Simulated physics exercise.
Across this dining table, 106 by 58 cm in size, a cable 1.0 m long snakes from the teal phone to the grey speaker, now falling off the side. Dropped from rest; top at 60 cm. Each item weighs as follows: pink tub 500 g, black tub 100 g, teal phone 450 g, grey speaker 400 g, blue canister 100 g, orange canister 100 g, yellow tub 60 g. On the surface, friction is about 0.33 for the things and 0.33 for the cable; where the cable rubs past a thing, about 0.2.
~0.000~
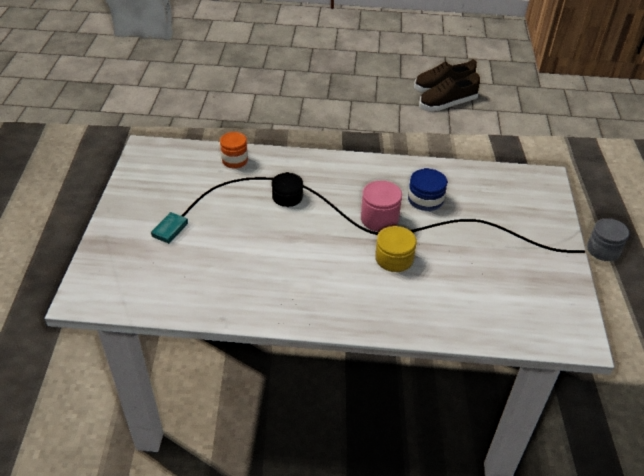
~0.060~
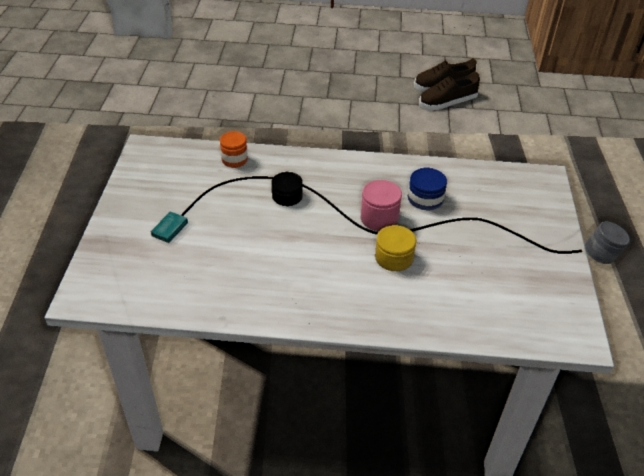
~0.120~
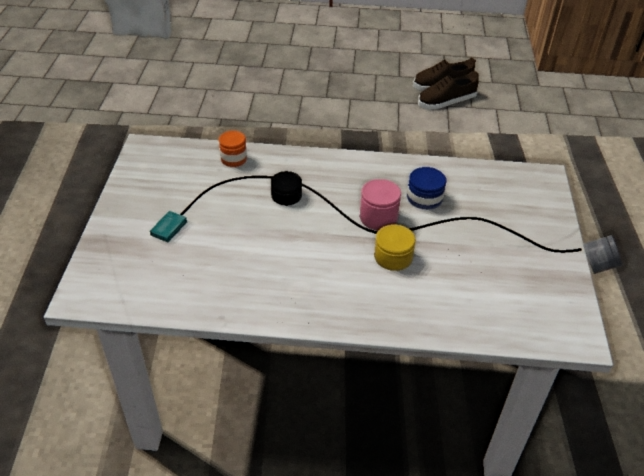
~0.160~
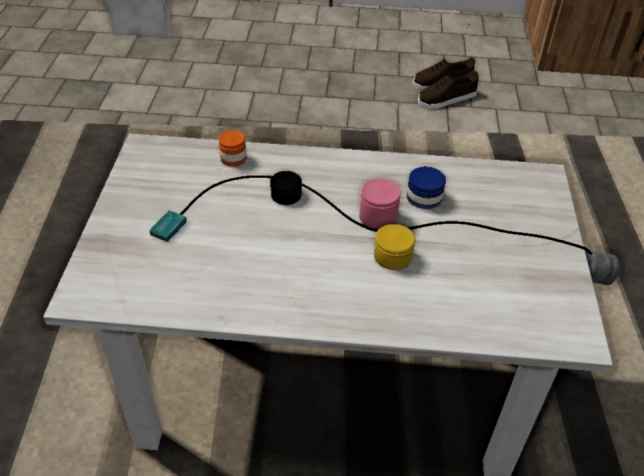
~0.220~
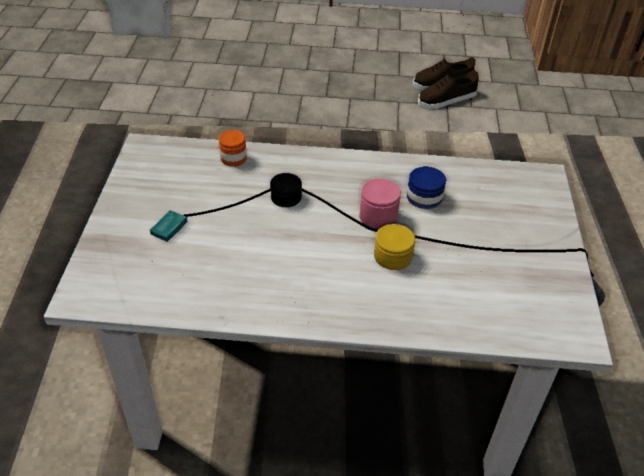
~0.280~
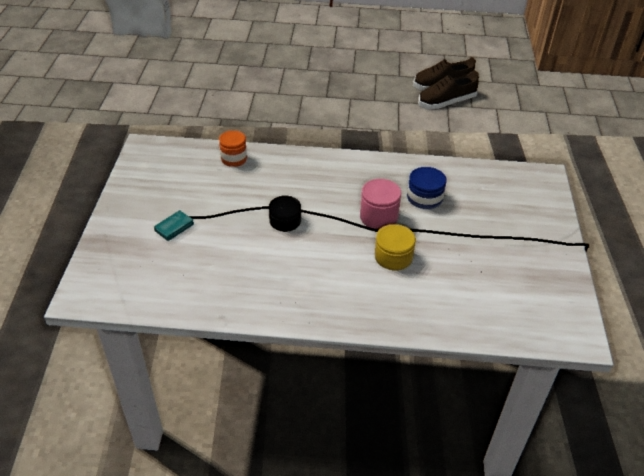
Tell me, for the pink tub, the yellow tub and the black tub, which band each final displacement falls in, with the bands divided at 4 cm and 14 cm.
Bands: Pink tub - lowest band, yellow tub - lowest band, black tub - highest band.
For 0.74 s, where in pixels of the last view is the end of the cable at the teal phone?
About (293, 232).
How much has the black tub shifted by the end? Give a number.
No figure to give - the black tub goes off the top.
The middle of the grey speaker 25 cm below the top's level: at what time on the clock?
Around 0.32 seconds on the clock.
At 0.5 s, the cable's tail end at (238, 239); black tub 39 cm off its start, teal phone 12 cm off its start, grey speaker over the edge.
At 0.7 s, the cable's tail end at (293, 232); black tub over the edge, teal phone 22 cm off its start, grey speaker over the edge.
At 1.0 s, the cable's tail end at (342, 237); black tub over the edge, teal phone 33 cm off its start at (324, 231), grey speaker over the edge.
At 1.2 s, the cable's tail end at (353, 238); black tub over the edge, teal phone 35 cm off its start, grey speaker over the edge.
At 2.4 s, the cable's tail end at (353, 238); black tub over the edge, yellow tub 0 cm off its start at (396, 239), pink tub 0 cm off its start at (382, 191), teal phone 35 cm off its start at (334, 232).
